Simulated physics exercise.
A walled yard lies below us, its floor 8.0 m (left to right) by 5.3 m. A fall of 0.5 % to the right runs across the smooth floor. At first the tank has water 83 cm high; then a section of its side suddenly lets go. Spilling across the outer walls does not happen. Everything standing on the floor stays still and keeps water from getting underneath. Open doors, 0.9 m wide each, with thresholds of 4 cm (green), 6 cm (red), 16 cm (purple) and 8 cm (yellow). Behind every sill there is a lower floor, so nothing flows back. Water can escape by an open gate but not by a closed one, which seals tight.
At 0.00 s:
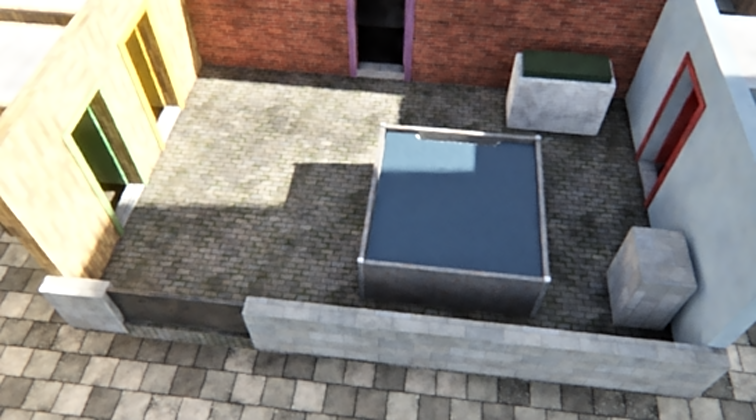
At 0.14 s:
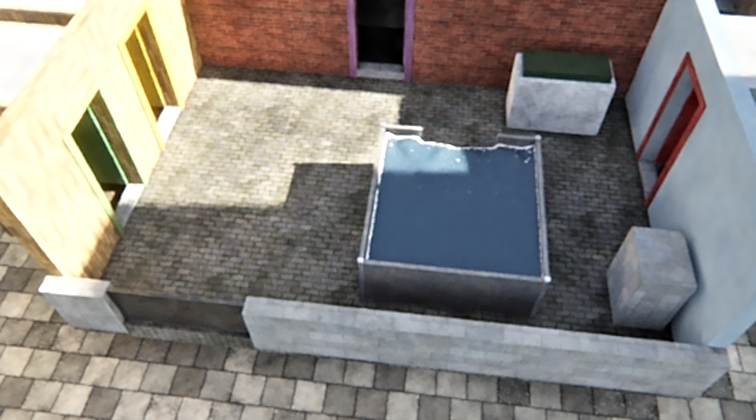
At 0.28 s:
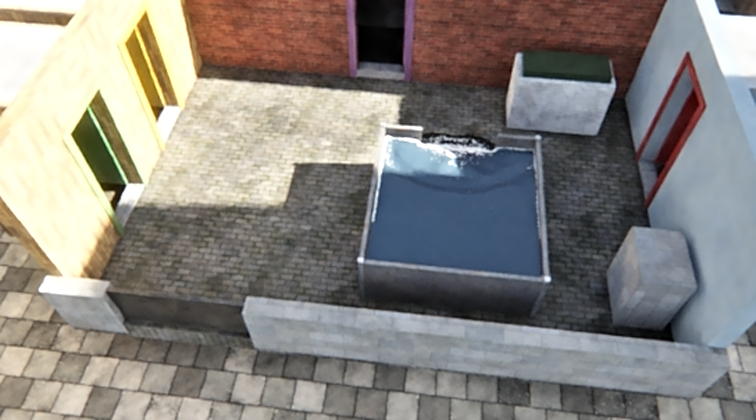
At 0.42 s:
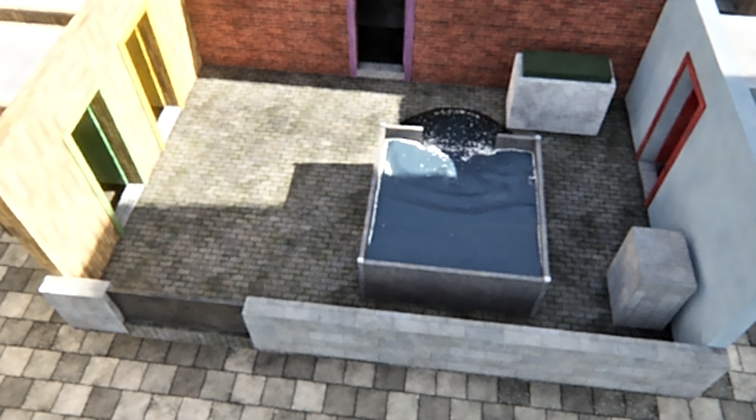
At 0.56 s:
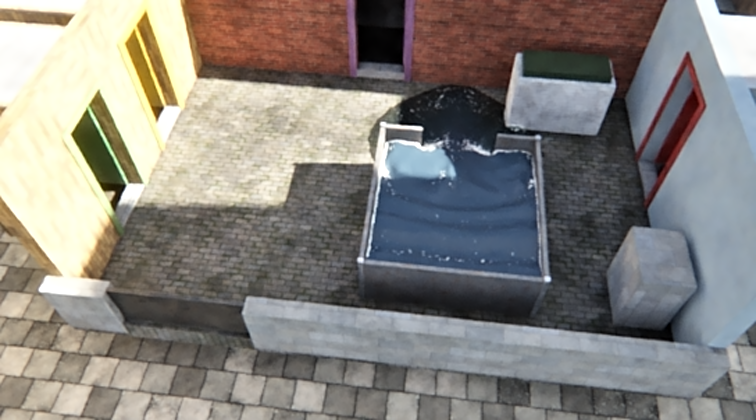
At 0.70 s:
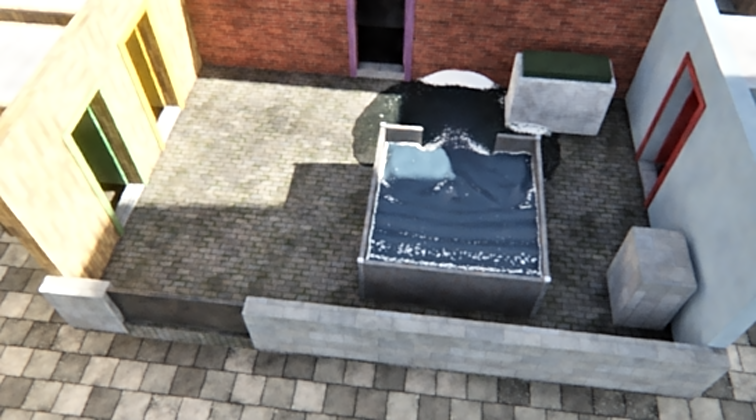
The video shows a walled brick yard with a square tank of still water; the surface ripples near a gap in its far side, then water pours out and spreads in a dark, widening pool toward the brick wall.
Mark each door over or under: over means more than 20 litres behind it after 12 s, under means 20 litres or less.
Green door over, red door over, purple door over, yellow door over.
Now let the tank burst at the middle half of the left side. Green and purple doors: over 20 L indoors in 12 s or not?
Green beyond, purple short.
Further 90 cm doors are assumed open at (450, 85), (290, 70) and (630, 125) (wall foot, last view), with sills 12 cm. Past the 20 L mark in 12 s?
Door 1: Higher; door 2: Lower; door 3: Higher.
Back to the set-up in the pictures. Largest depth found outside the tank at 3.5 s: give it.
Max around 34 cm.
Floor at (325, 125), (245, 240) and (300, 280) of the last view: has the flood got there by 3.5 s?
Listed in sequence, the spots are drenched, bone dry and bone dry.
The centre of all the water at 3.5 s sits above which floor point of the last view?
About (430, 167).
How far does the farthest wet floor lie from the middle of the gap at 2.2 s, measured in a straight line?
About 5.4 m.
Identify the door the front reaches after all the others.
That would be the green door, last of all.
After 1.4 s water covers 25 % of the floor and is deepest (52 cm) near (484, 89); green door not reached, red door not reached, purple door 28 cm at the sill, 6 L in, yellow door not reached.
After 2.2 s water covers 35 % of the floor and is deepest (48 cm) near (464, 94); green door not reached, red door 11 cm at the sill, 4 L in, purple door 28 cm at the sill, 50 L in, yellow door not reached.
After 3.5 s water covers 55 % of the floor and is deepest (34 cm) near (622, 100); green door 2 cm at the sill, 0 L in, red door 10 cm at the sill, 28 L in, purple door 21 cm at the sill, 95 L in, yellow door 19 cm at the sill, 12 L in.
After 7.0 s water covers 95 % of the floor and is deepest (20 cm) near (643, 274); green door 8 cm at the sill, 22 L in, red door 10 cm at the sill, 105 L in, purple door 13 cm at the sill, 116 L in, yellow door 15 cm at the sill, 128 L in.
After 12.0 s water covers 100 % of the floor and is deepest (20 cm) near (576, 359); green door 8 cm at the sill, 54 L in, red door 9 cm at the sill, 141 L in, purple door 12 cm at the sill, 116 L in, yellow door 9 cm at the sill, 158 L in.
